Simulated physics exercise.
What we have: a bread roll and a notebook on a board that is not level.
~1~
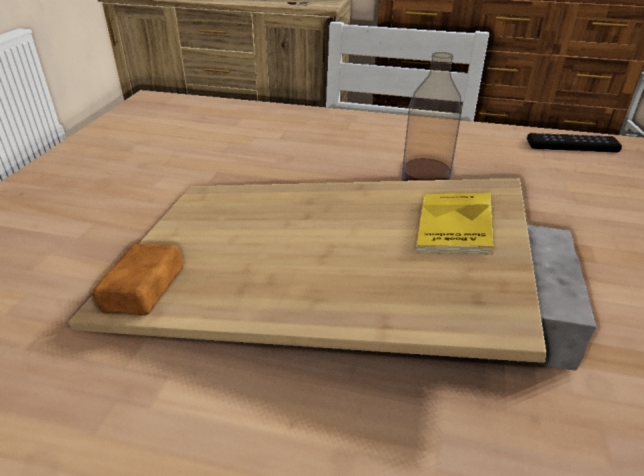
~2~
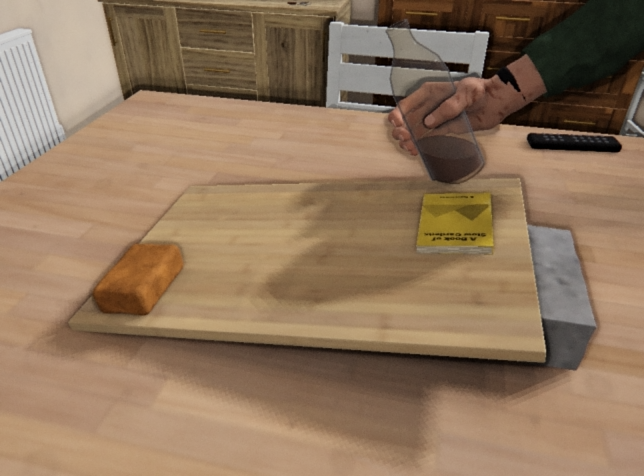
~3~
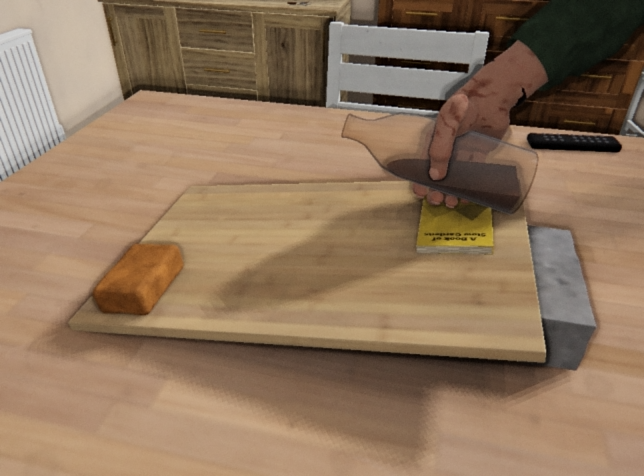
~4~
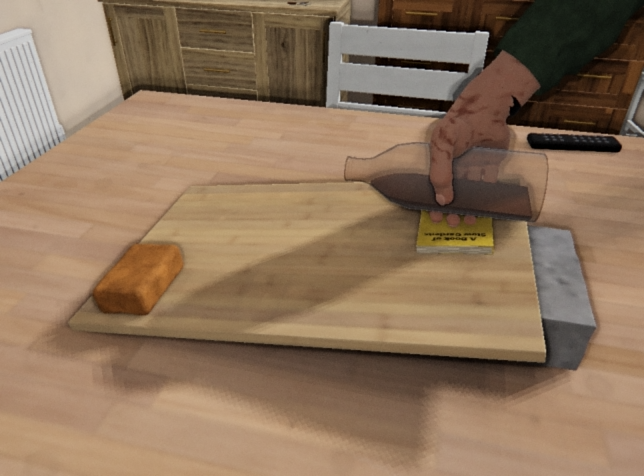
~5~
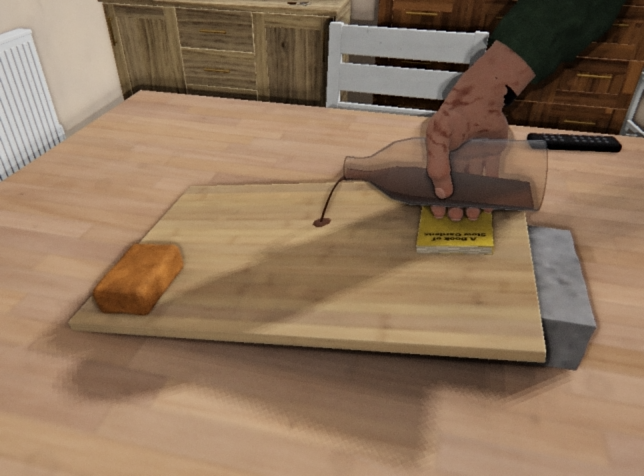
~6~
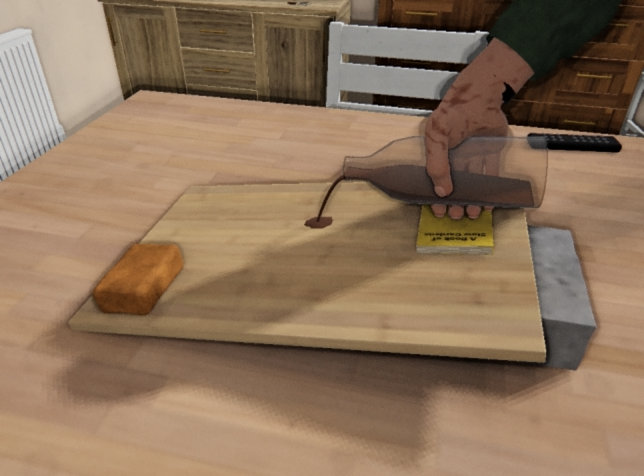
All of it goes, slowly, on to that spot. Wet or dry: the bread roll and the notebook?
The bread roll remains untouched; the notebook remains untouched.
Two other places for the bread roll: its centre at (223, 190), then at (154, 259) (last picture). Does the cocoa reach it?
One: It ends up in the puddle. Two: It escapes.
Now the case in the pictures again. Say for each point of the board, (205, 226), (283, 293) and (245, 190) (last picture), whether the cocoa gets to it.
In turn: Soaked, clear of it, clear of it.
Soon after, it runs down to the left; the bread roll is dry; the notebook is dry.
Later, it runs down to the left and off the end; the bread roll is dry; the notebook is dry.
In the end, it runs down to the left and off the end; the bread roll is dry; the notebook is dry.
